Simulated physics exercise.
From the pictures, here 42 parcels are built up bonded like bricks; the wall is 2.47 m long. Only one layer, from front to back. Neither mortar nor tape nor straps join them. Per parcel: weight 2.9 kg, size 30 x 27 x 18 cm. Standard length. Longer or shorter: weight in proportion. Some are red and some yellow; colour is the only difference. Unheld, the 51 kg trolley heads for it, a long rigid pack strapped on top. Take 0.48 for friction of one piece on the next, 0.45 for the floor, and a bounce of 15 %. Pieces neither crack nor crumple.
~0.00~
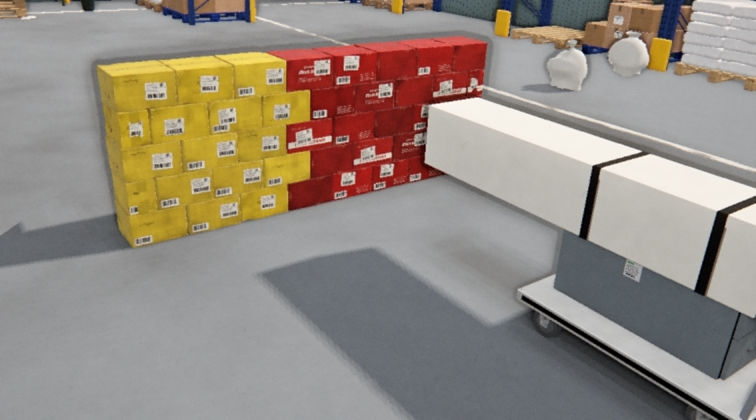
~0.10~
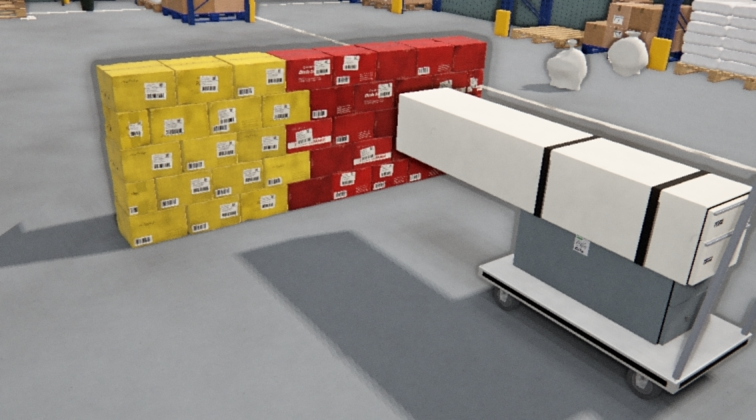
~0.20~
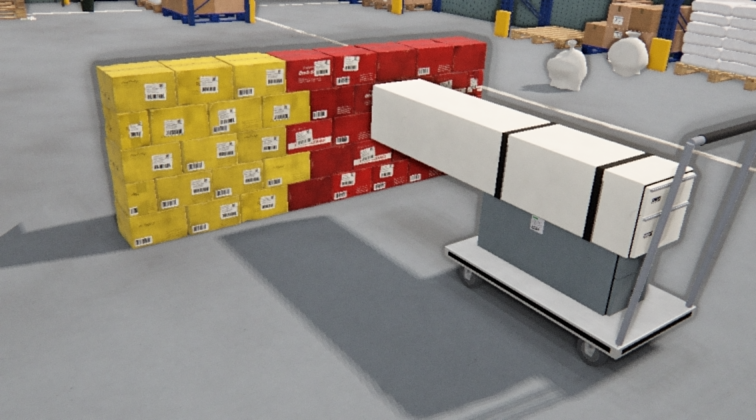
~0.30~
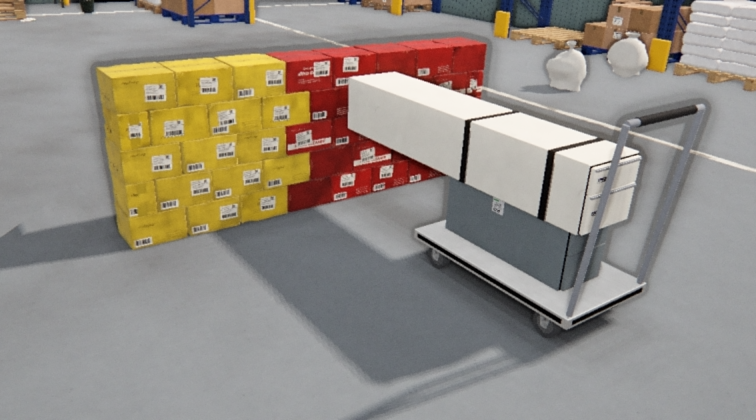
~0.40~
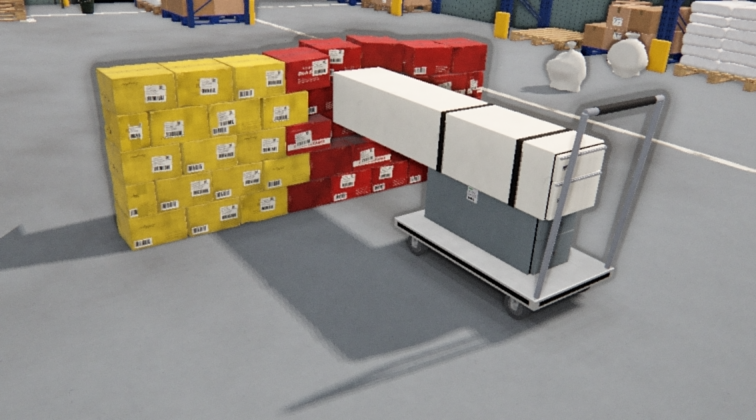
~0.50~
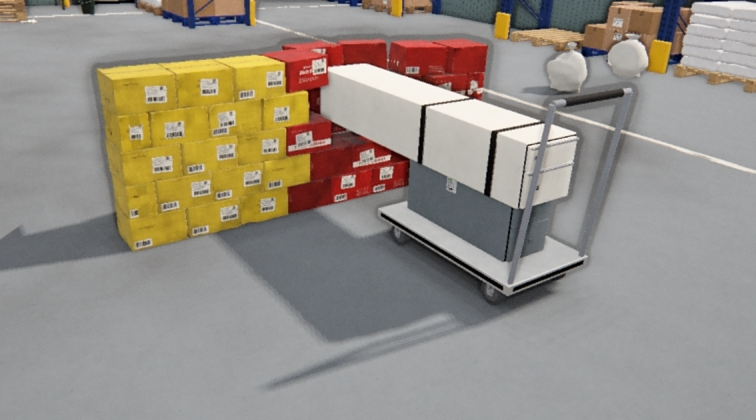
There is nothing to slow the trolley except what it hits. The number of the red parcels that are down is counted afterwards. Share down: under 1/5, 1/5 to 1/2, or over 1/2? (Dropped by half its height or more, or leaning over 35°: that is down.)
1/5 to 1/2.
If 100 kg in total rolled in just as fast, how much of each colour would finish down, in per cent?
Result: Red 40 and yellow 0 in a hundred.
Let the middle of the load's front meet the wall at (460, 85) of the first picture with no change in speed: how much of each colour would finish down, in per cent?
Then red ends 30 per cent down and yellow 0 per cent.
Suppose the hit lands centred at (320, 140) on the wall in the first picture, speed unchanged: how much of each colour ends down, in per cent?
In that case, red 30 and yellow 40 in a hundred end down.
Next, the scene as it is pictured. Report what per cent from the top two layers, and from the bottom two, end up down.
That's 40% up top and 0% at the bottom.
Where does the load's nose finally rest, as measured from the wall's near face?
Distance: Approx. 95 cm.
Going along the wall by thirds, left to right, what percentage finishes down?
Per cent by third - left: 0; middle: 40; right: 30.
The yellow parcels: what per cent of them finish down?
For yellow, it's 0%.
After 0.74 s, load 63 cm past the wall's line, still rolling; 6 of the 25 red parcels down (6 of 42 in all colours); top red parcel unmoved.
After 1.10 s, load 97 cm past the wall's line, still rolling; 9 of the 25 red parcels down (9 of 42 in all colours); top red parcel unmoved.
In the end (2.2 s), load 96 cm past the wall's line, stopped; 9 of the 25 red parcels down (9 of 42 in all colours); top red parcel 18 mm from its place; top yellow parcel unmoved. That is 36 per cent. From the last view, middles, top red parcel near (458, 56), top yellow parcel near (137, 89).
